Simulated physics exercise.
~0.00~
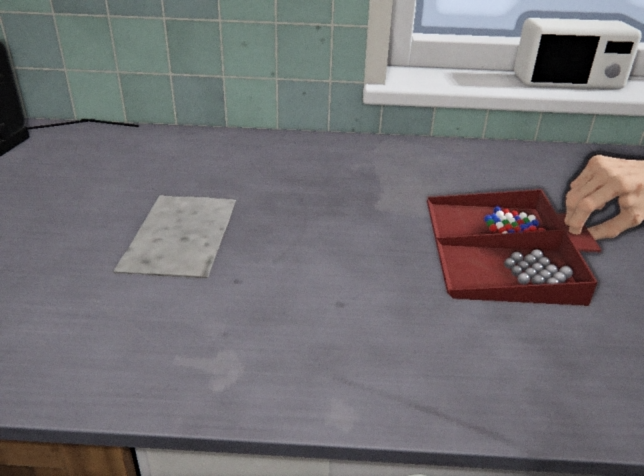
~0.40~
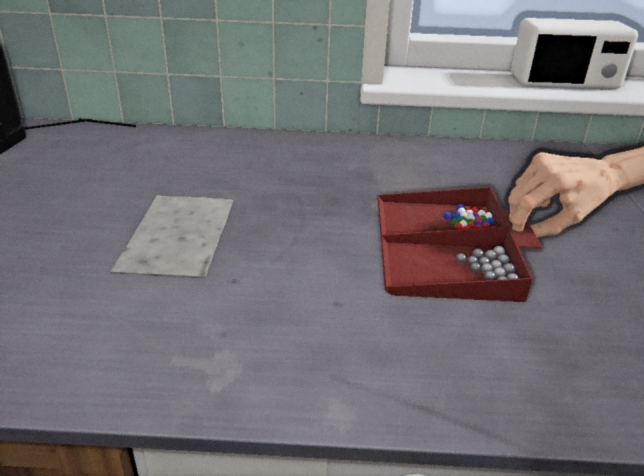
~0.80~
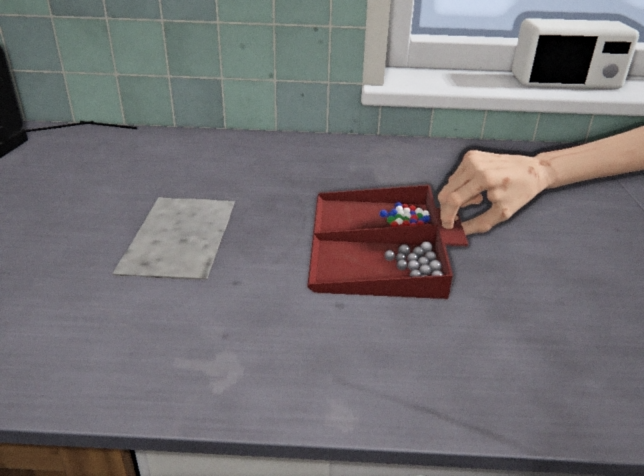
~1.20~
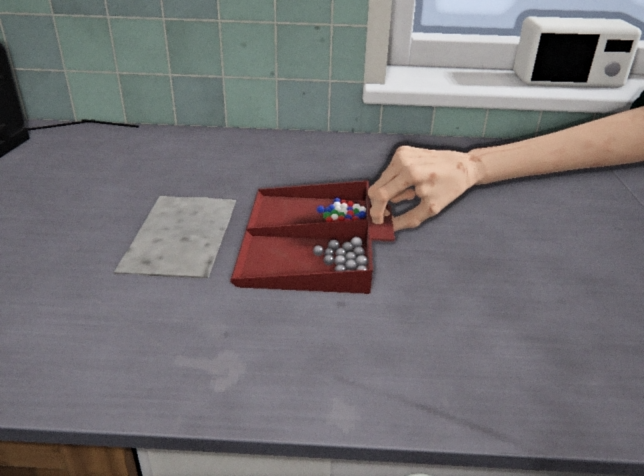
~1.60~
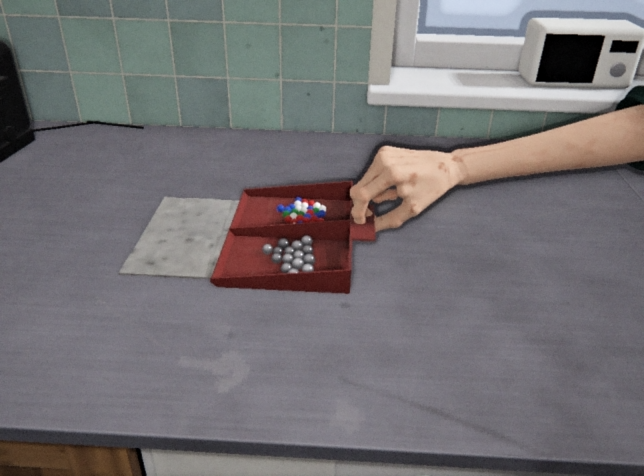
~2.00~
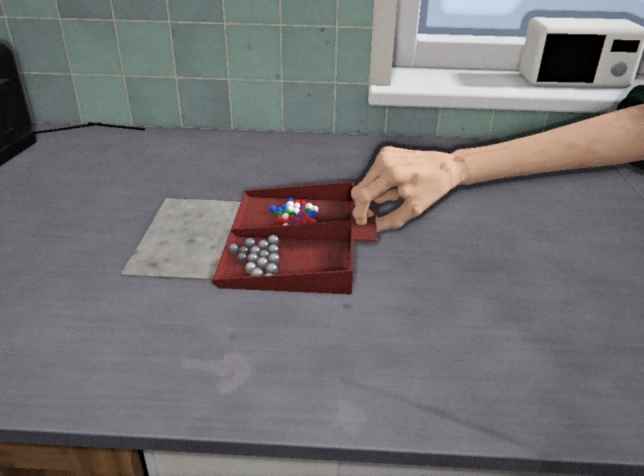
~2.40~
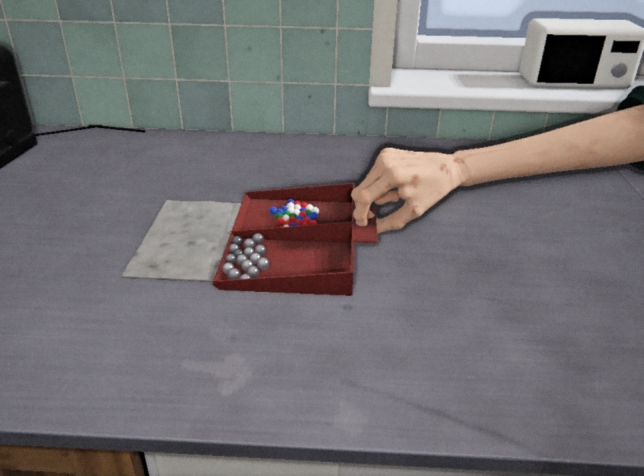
The clip opens on a grey counter by a green tiled wall, where a hand at the right holds a shallow red tray with two compartments. The farther one holds small multicoloured pieces and the nearer one holds silvery balls, while a pale, flat slab lies to the left. The hand pushes the tray steadily left until it stops against the slab. Both lots then shift towards the tray's left rim, the silvery balls travelling farther and bunching up near it, the coloured pieces moving only a little. At the end the tray rests by the slab, the hand still on it, with both lots inside.
